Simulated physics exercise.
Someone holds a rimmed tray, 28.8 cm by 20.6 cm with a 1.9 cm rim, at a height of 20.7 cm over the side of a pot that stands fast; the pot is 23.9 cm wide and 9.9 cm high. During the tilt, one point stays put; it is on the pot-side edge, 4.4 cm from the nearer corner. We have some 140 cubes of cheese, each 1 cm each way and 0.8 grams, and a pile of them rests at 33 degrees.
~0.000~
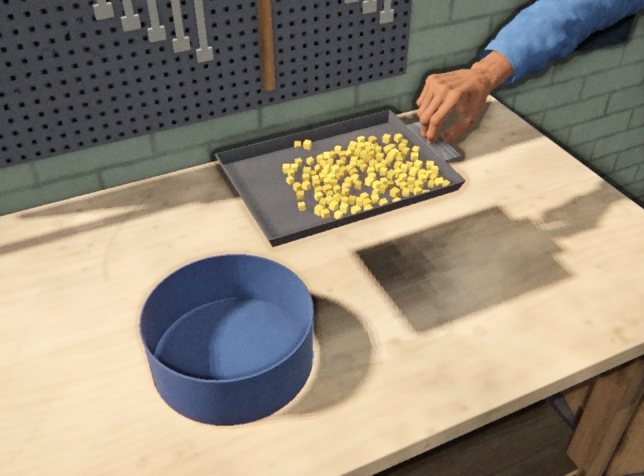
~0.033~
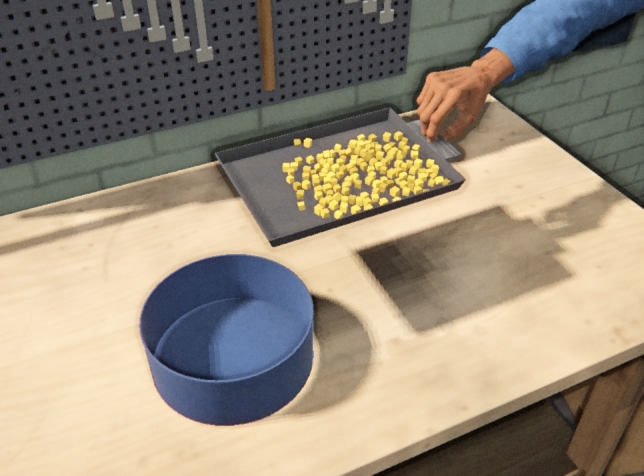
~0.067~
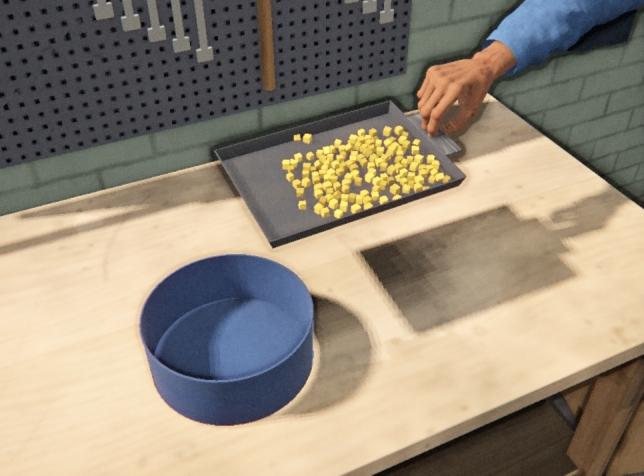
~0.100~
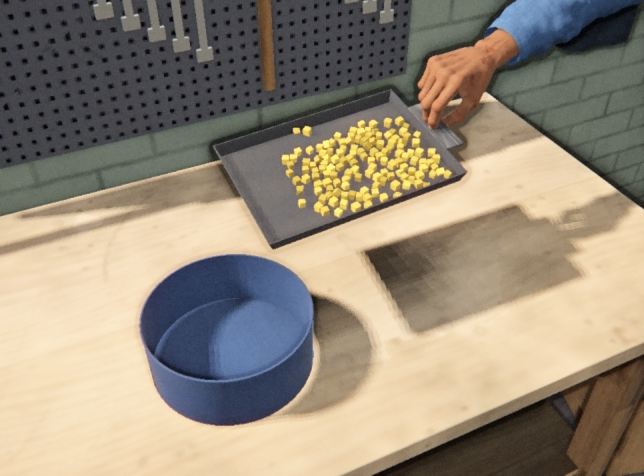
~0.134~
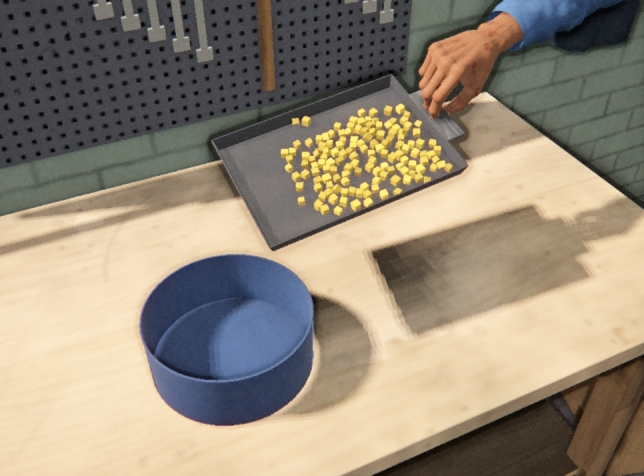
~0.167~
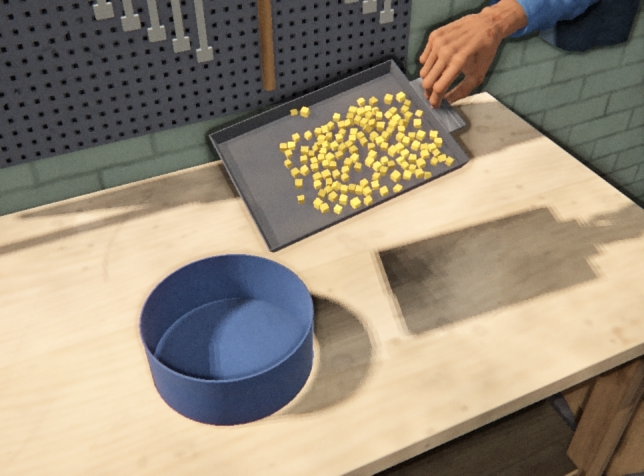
A hand in a blue sleeve grips the handle of a dark rimmed tray above a pale wooden workbench, seen from above at an angle, with a pegboard of tools and green brick behind. Yellow cubes lie scattered on the tray, and a round blue pot stands at front left. The hand raises the tray's right side, tilting it slightly leftward, while the pot and camera stay still.
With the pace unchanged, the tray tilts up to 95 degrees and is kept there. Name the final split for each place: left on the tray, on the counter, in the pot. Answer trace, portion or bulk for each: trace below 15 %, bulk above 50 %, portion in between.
Tray: Trace. Counter: Portion. Pot: Bulk.
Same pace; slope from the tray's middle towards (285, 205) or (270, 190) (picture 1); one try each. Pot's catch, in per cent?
Estimate: Some 100 % and some 55 % respectively.
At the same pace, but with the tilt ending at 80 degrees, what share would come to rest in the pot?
Then about 60 per cent.
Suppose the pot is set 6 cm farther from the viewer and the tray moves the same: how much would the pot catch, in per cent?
Roughly 30 per cent.
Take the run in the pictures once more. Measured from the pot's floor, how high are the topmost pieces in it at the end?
Some 1.5 cm up.
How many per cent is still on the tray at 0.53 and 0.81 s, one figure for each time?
First 95, then 0.
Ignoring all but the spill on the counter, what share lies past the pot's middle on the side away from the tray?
I'd put it at close to 40 per cent.
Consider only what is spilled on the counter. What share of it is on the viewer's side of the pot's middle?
About 100 per cent.
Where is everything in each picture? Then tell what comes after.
In the first frame, tray tilt 0 degrees, front corners at (272, 236) and (460, 179); middle of the pieces at (354, 173); pot at (227, 312).
In the second frame, tray tilt 1 degrees, front corners at (272, 236) and (460, 178); middle of the pieces at (354, 172).
In the third frame, tray tilt 3 degrees, front corners at (272, 237) and (460, 175), lowest corner left front; middle of the pieces at (354, 169).
In the fourth frame, tray tilt 7 degrees, front corners at (272, 240) and (461, 170), lowest corner left front; middle of the pieces at (354, 163).
In the fifth frame, tray tilt 13 degrees, front corners at (272, 242) and (462, 164), lowest corner left front; middle of the pieces at (354, 157).
In the sixth frame, tray tilt 19 degrees, front corners at (272, 245) and (463, 159), lowest corner left front; middle of the pieces at (354, 150); pot at (227, 312). Its pace works out near 175 degrees a second.
Then, at 0.39 s, tilt 58 degrees; the tray holds 100 %, the pot 0 %.
Then, at 0.53 s, tilt 83 degrees; the tray holds 95 %, the pot 0 %.
Then, at 0.81 s, tilt 95 degrees; the tray holds 0 %, the pot 55 %.
By 1.9 s all is still; tray 0 %, counter 40 %, pot 60 %.
